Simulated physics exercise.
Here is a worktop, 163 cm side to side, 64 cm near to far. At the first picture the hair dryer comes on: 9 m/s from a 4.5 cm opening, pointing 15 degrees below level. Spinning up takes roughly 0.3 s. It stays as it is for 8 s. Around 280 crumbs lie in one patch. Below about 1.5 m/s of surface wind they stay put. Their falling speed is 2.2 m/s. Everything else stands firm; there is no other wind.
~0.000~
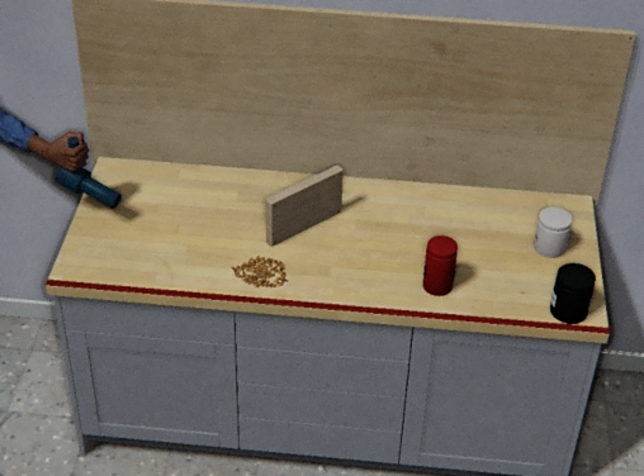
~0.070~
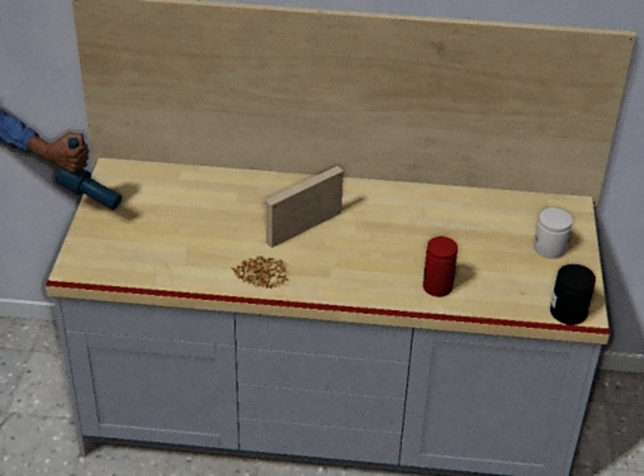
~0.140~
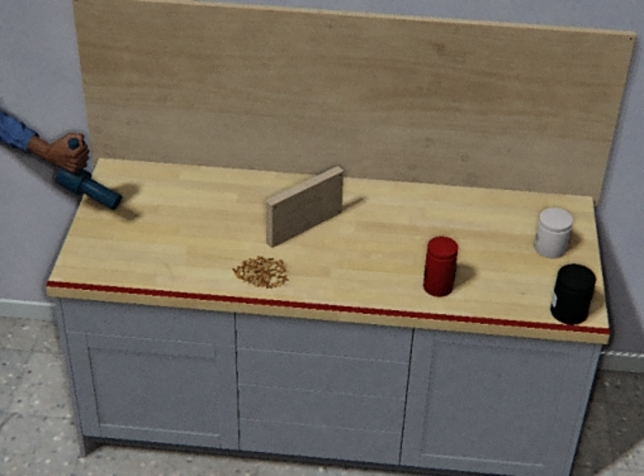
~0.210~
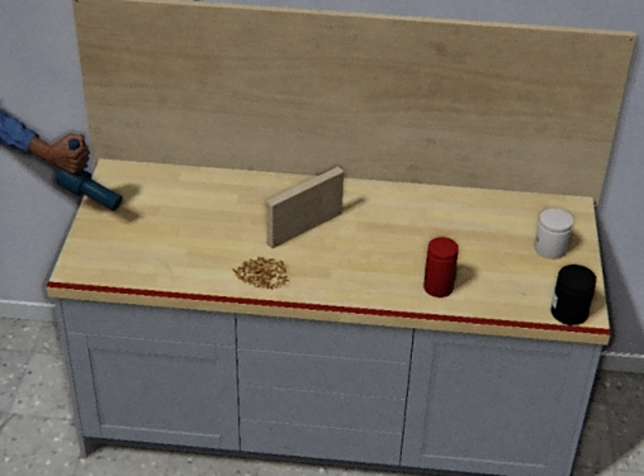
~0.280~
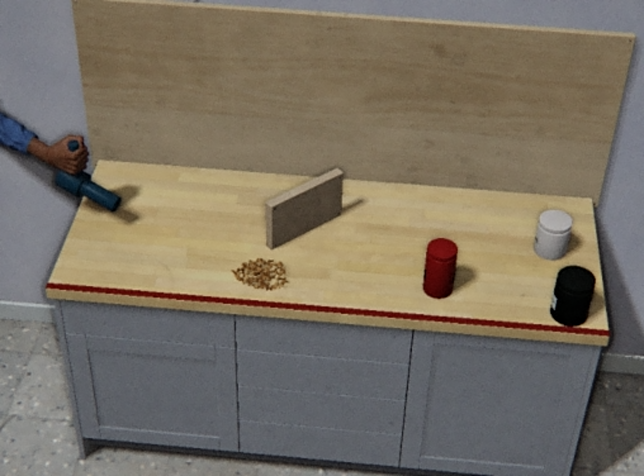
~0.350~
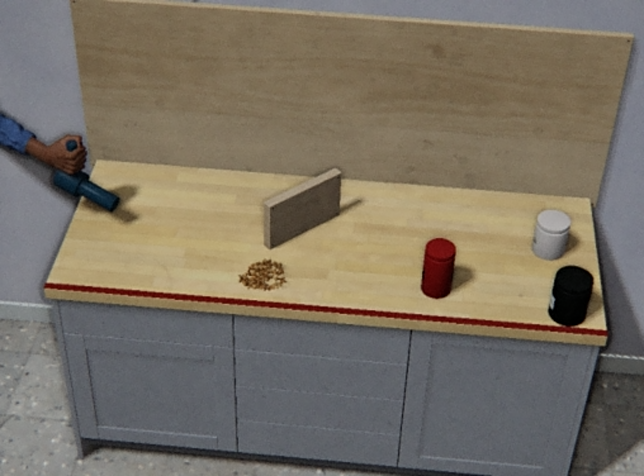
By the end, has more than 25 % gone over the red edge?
More than a quarter over the red edge: Yes.
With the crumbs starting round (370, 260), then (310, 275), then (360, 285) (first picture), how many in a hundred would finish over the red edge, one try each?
In turn about 2 %, 70 %, 70 %.
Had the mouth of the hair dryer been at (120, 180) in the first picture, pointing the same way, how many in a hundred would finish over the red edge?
Then about 100 %.
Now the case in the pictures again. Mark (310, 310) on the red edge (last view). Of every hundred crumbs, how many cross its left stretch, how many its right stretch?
Some 15 % left, 70 % right.
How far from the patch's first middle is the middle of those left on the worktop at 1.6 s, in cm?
About 65 cm.
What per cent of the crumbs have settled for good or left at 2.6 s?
Some 90 per cent.
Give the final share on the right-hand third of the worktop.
About 15 %.
After 1.6 s, 85 % are over the red edge; 86 % have settled or left.
After 2.6 s, 86 % are over the red edge; 87 % have settled or left.
After 4.4 s, 86 % are over the red edge; 87 % have settled or left.
After 8.0 s, at the end, 87 % are over the red edge.
